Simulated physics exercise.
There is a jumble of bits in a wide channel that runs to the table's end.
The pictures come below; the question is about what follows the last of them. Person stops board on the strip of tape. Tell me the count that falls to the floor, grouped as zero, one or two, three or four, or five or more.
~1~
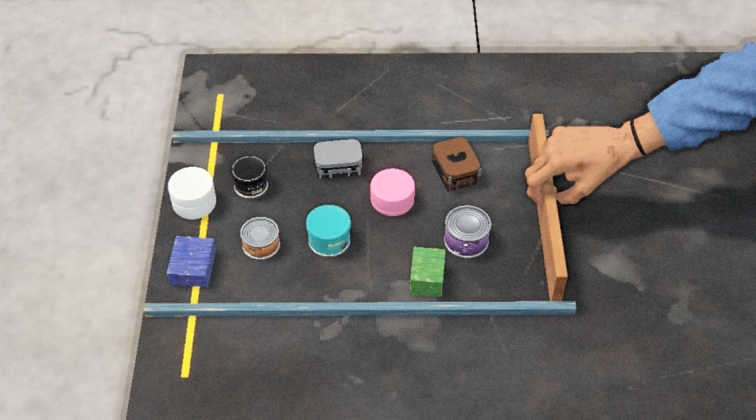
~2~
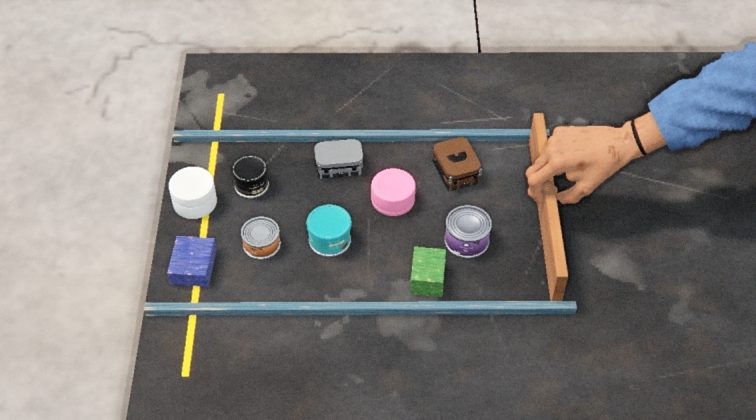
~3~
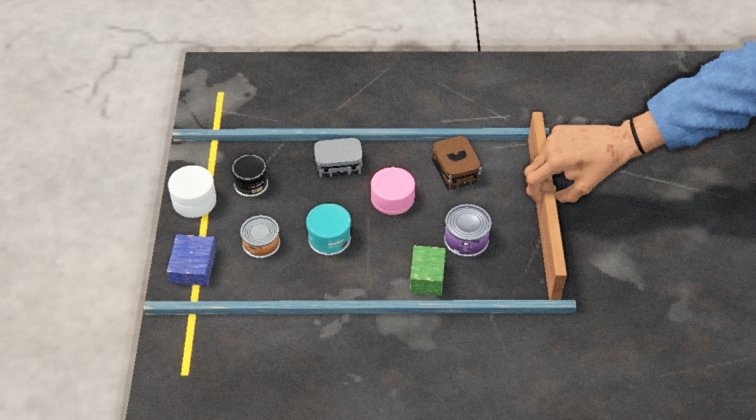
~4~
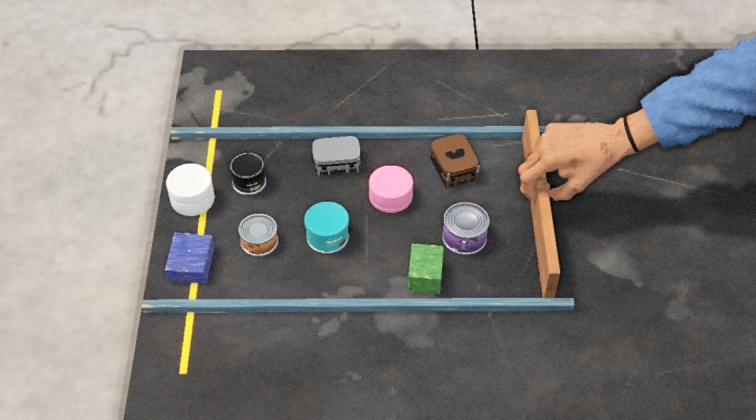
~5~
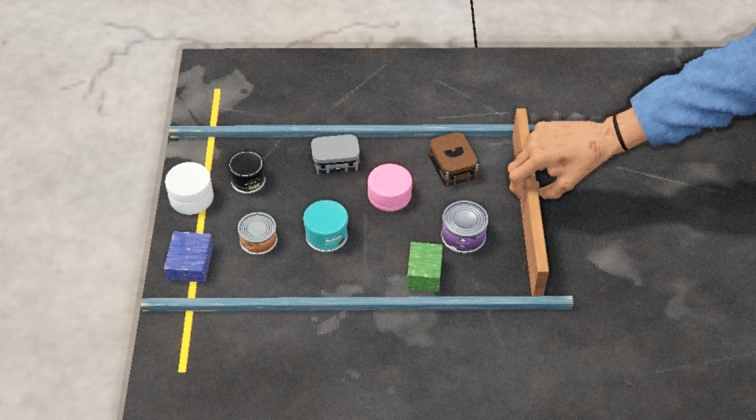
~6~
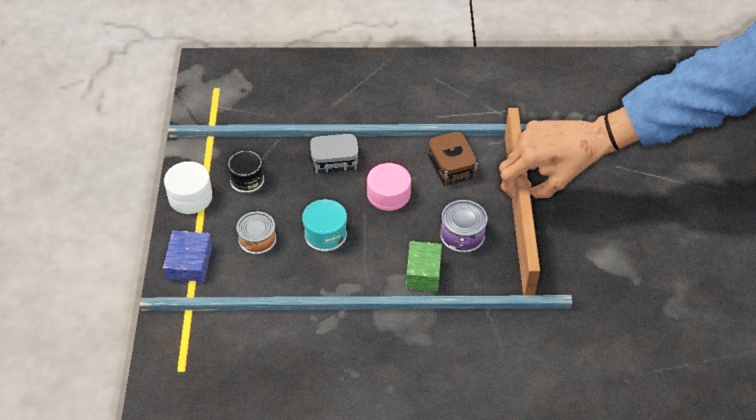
The count is five or more.
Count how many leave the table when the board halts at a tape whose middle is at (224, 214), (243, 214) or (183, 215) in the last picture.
Respectively, 2, 1 and 6.
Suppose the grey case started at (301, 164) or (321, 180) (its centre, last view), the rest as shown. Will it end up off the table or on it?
Order of tries: Off, off.
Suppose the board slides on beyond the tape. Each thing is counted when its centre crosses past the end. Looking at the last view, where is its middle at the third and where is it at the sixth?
For the first, roughly (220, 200); for the next, roughly (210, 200).
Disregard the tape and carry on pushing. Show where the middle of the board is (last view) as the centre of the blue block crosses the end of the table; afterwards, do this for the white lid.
Roughly (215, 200); roughly (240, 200).
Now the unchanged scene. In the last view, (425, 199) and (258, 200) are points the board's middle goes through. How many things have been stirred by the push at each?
By the first moment it's 3, by the second it's 10.
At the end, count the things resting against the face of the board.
It's 4 of them.
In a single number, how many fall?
Result: A total of 6.
Soon after, none off yet; white lid at rest near (189, 188); blue block at rest near (188, 256); black pot at rest near (246, 172).
Then, none off yet; white lid moved a little near (173, 186); blue block moved about its own width near (152, 265); black pot moved about its own width near (207, 169).
By the end, the number that fall off is five or more; fallen, grey case, turquoise pot, orange tin, black pot, blue block and white lid.
